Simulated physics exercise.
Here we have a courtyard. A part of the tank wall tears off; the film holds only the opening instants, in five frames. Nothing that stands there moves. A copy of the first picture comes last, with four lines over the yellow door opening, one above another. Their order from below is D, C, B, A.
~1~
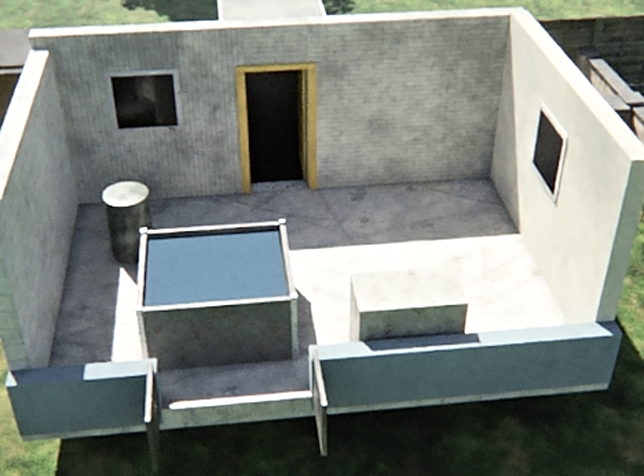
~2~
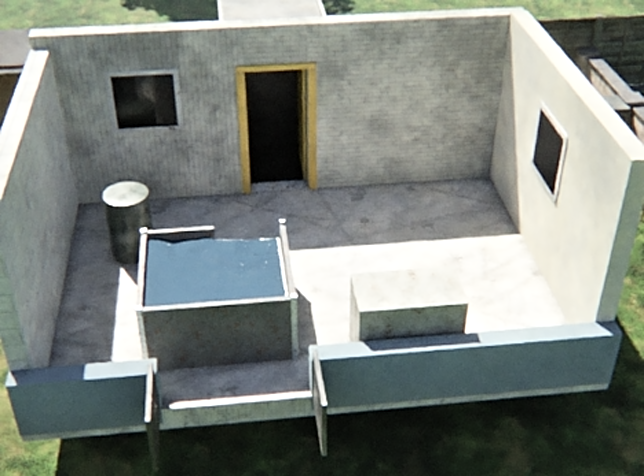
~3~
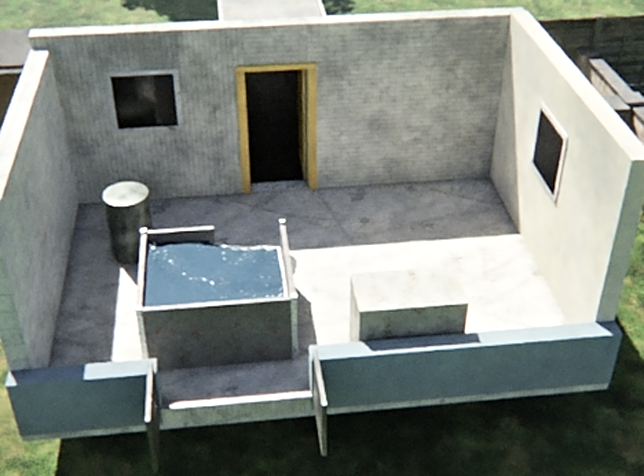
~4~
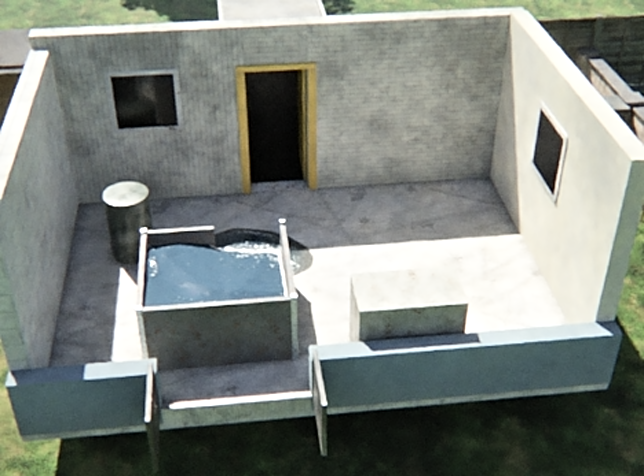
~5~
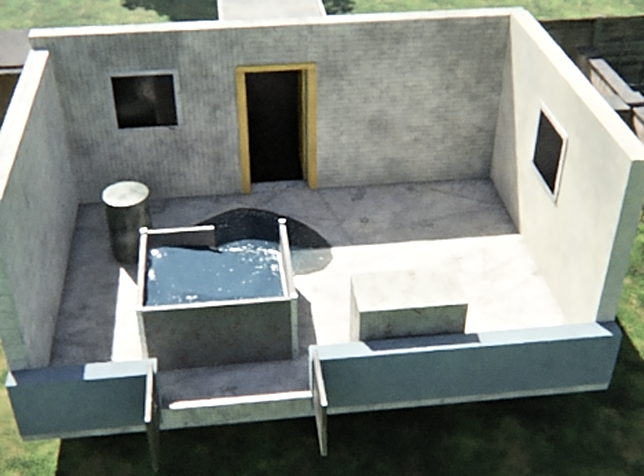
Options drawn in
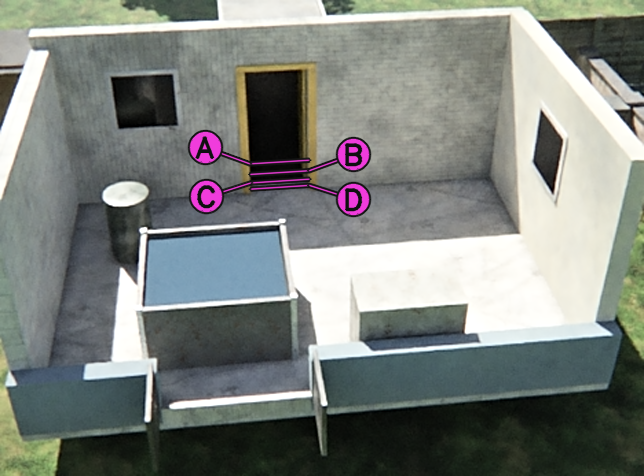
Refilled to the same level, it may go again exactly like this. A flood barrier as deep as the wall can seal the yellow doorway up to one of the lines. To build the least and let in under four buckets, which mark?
B is the one.
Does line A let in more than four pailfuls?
No.
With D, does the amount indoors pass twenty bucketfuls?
Yes, clearly.
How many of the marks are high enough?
Two of them.
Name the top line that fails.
The answer is C.
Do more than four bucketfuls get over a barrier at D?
Yes, it does.
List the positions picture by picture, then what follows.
Water in the tank at rest, its middle at (216, 268); foot of the yellow doorway at (280, 191); open gate at (233, 349).
Water covers 1 % of the ground, its front hidden from here.
Water covers 3 % of the ground, its front hidden from here.
Water covers 7 % of the ground and shows as far out as (297, 262).
Water covers 12 % of the ground and shows as far out as (252, 210).
On the marked copy, A at (279, 162); B at (279, 172); C at (280, 181); D at (280, 187); from the bottom up D, C, B, A.
Choosing A, nothing gets over.
Choosing B, a bucket or two gets in.
Choosing C, some 15 bucketfuls get in.
Choosing D, dozens of bucketfuls pour in.
